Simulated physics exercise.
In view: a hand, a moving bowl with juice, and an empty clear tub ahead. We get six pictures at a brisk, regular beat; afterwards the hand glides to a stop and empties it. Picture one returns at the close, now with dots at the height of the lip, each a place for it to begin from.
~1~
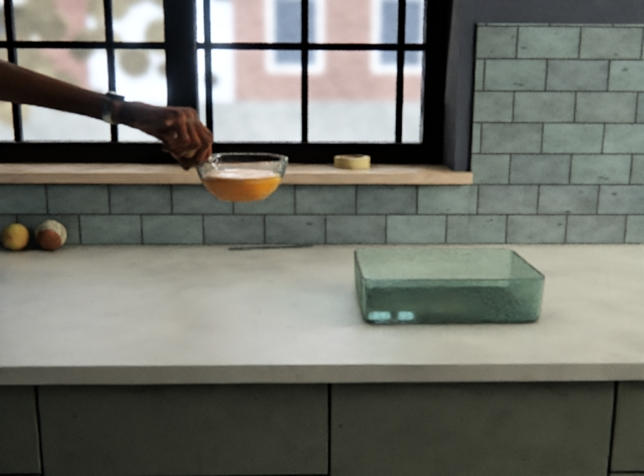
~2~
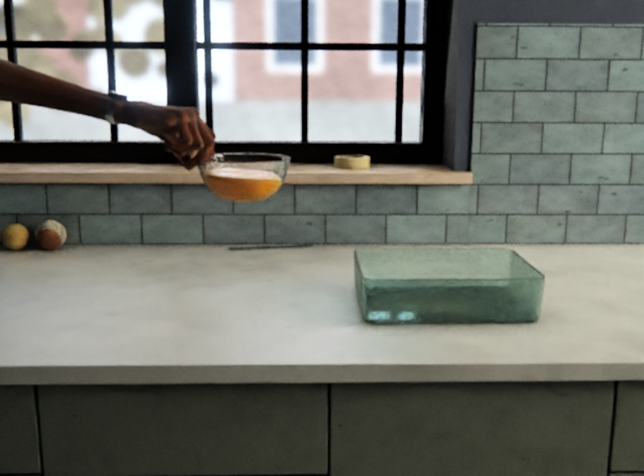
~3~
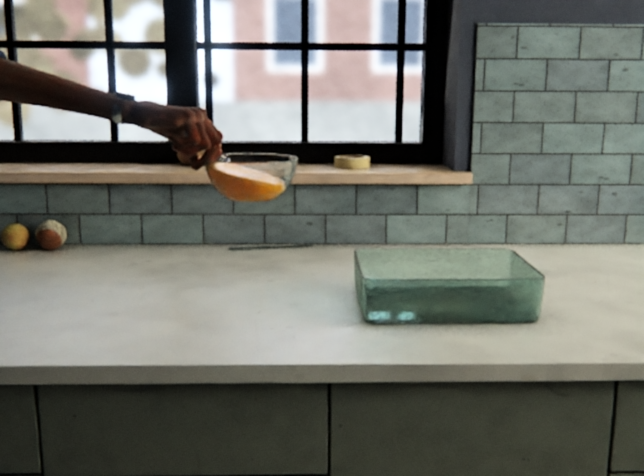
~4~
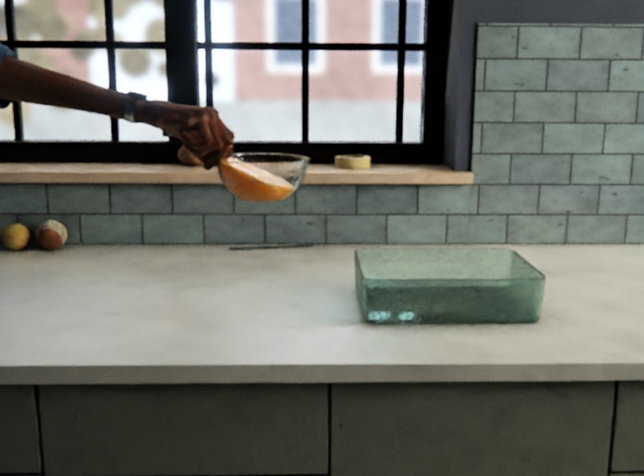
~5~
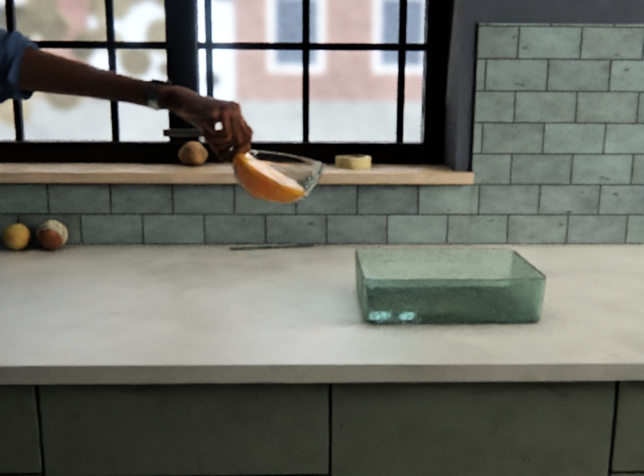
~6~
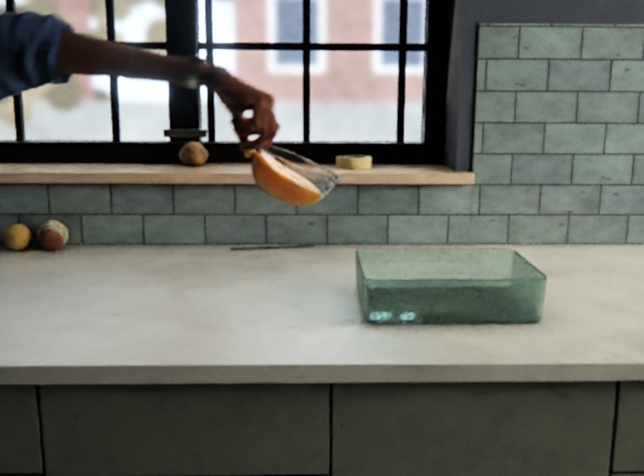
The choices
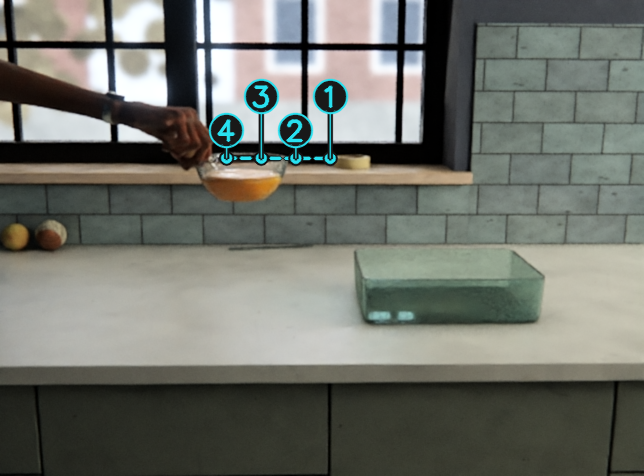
The clip opens with a hand holding a clear glass bowl of orange juice above a pale counter, left of a greenish clear tub. The arm moves the bowl a short way right, its far side gradually dipping. By the end, the bowl is clearly tilted, still left of the tub, with the juice inside.
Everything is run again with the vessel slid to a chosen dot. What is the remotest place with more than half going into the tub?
The limit is 3.
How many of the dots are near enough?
Three of them.
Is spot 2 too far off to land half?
No, that is safe.
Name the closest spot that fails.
4.
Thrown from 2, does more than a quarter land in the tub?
Yes, clearly.
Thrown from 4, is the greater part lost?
Yes, it does.
On the marked copy, 1 at (330, 158); 2 at (295, 158); 3 at (261, 158); 4 at (226, 158).
Choosing 1, about 74 % lands in the tub, 5 % falls short and 21 % goes beside or beyond.
Choosing 2, about 80 % lands in the tub, 7 % falls short and 13 % goes beside or beyond.
Choosing 3, about 69 % lands in the tub, 20 % falls short and 11 % goes beside or beyond.
Choosing 4, about 27 % lands in the tub, 67 % falls short and 7 % goes beside or beyond.
